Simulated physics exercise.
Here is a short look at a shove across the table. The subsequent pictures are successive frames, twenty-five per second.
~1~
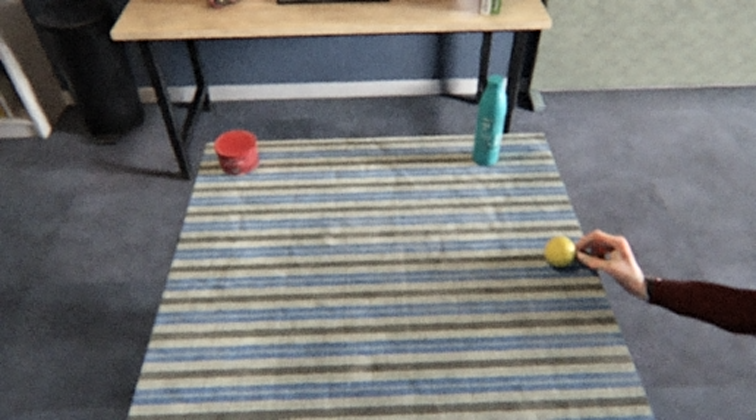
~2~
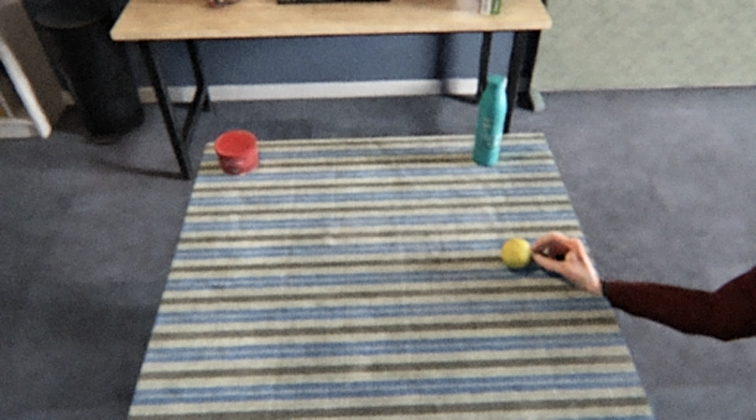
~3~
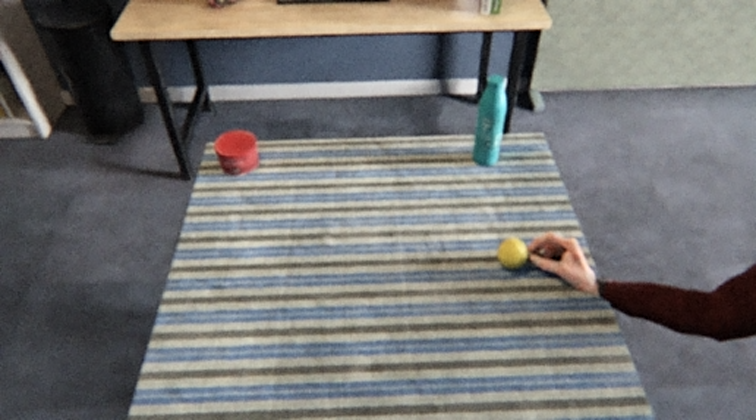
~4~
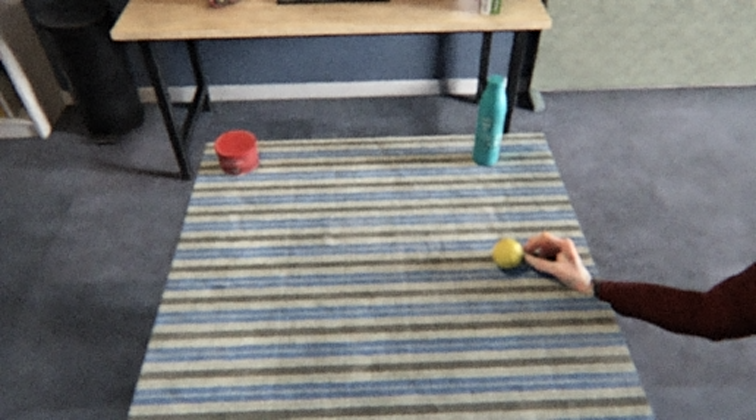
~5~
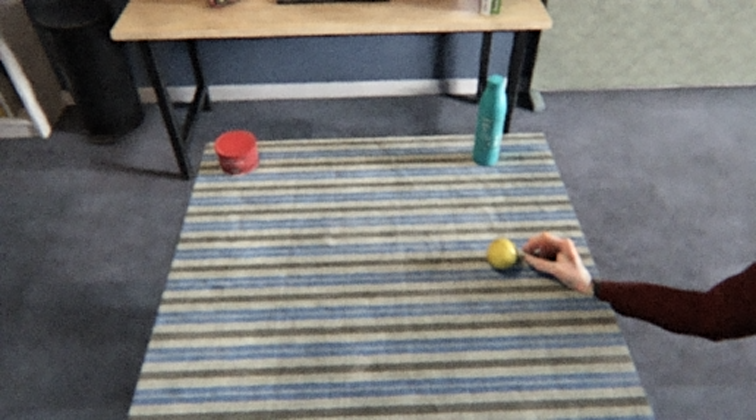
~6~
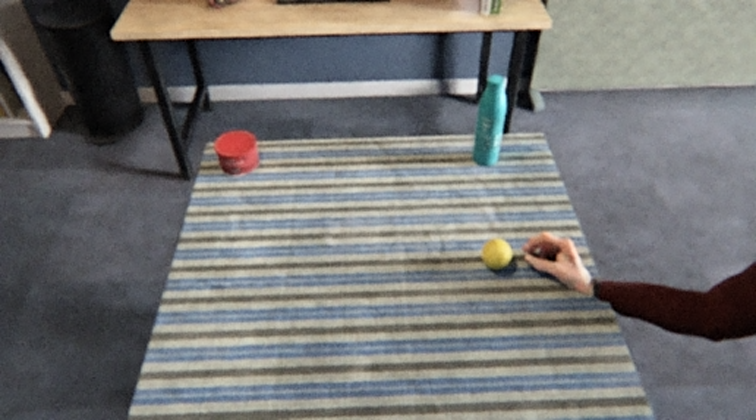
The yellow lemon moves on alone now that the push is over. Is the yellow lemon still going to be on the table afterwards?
Held by the table.
Then, 0.10 s after the last picture, yellow lemon rolled about its own width near (484, 255).
Then, 0.30 s after the last picture, yellow lemon rolled about its own width near (463, 255).
Then, 0.50 s after the last picture, yellow lemon rolled well along near (447, 256).
Then, 0.80 s after the last picture, yellow lemon rolled well along near (434, 256).
At rest, moved from the start, yellow lemon. Seen from the same camera at the end, yellow lemon near (431, 256).
